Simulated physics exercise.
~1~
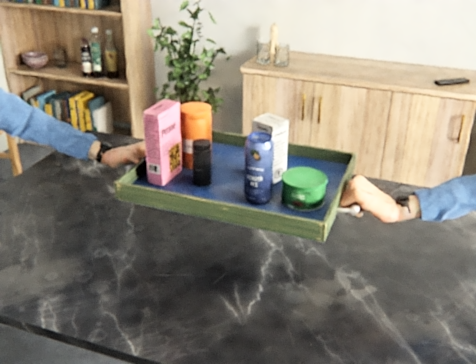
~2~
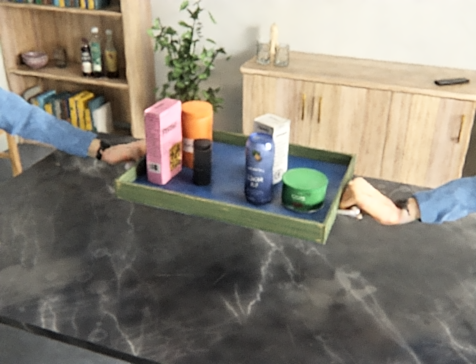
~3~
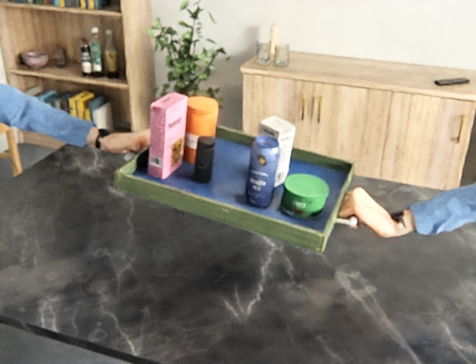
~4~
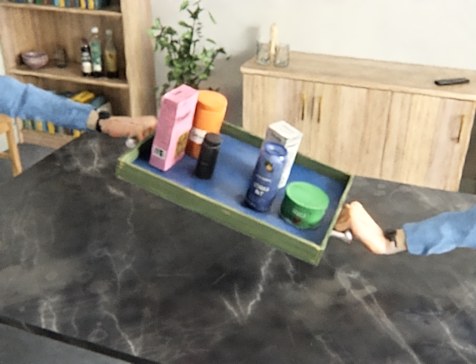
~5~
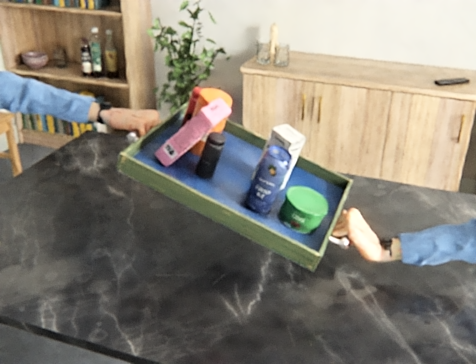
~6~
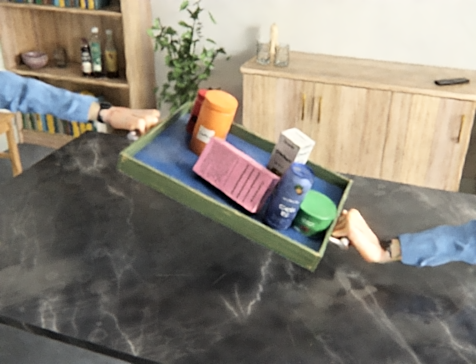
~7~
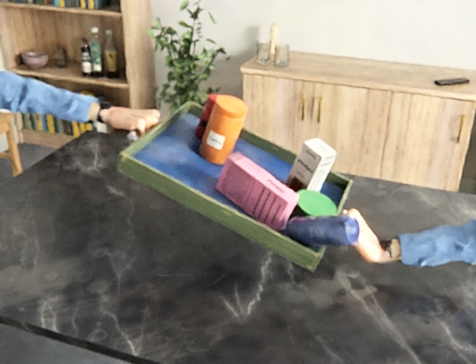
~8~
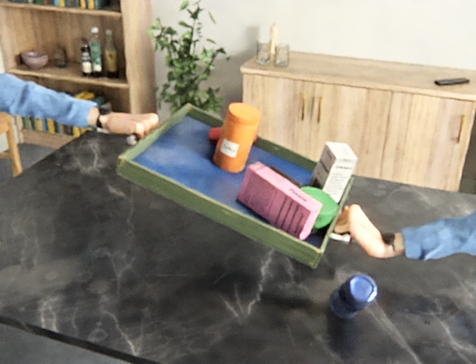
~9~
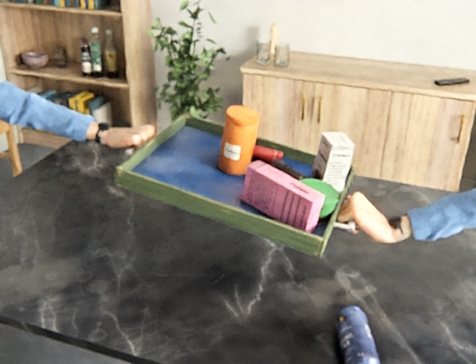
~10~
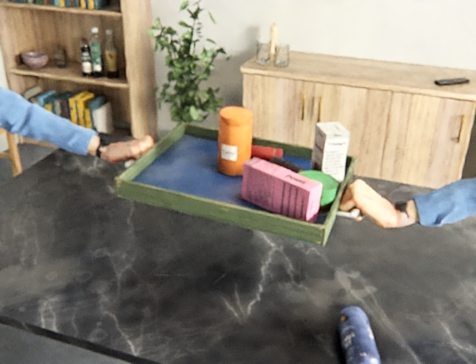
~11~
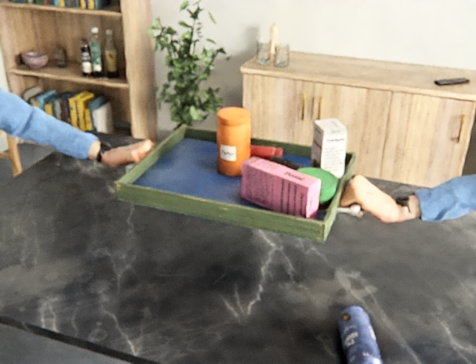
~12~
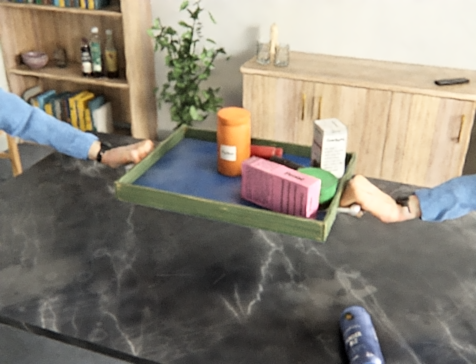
Two hands tipped a green-rimmed tray down to the right, toppling the pink packet and two shakers and sending the blue can over the edge onto the dark table, then levelled it with the orange jar, white carton and green tub still upright.
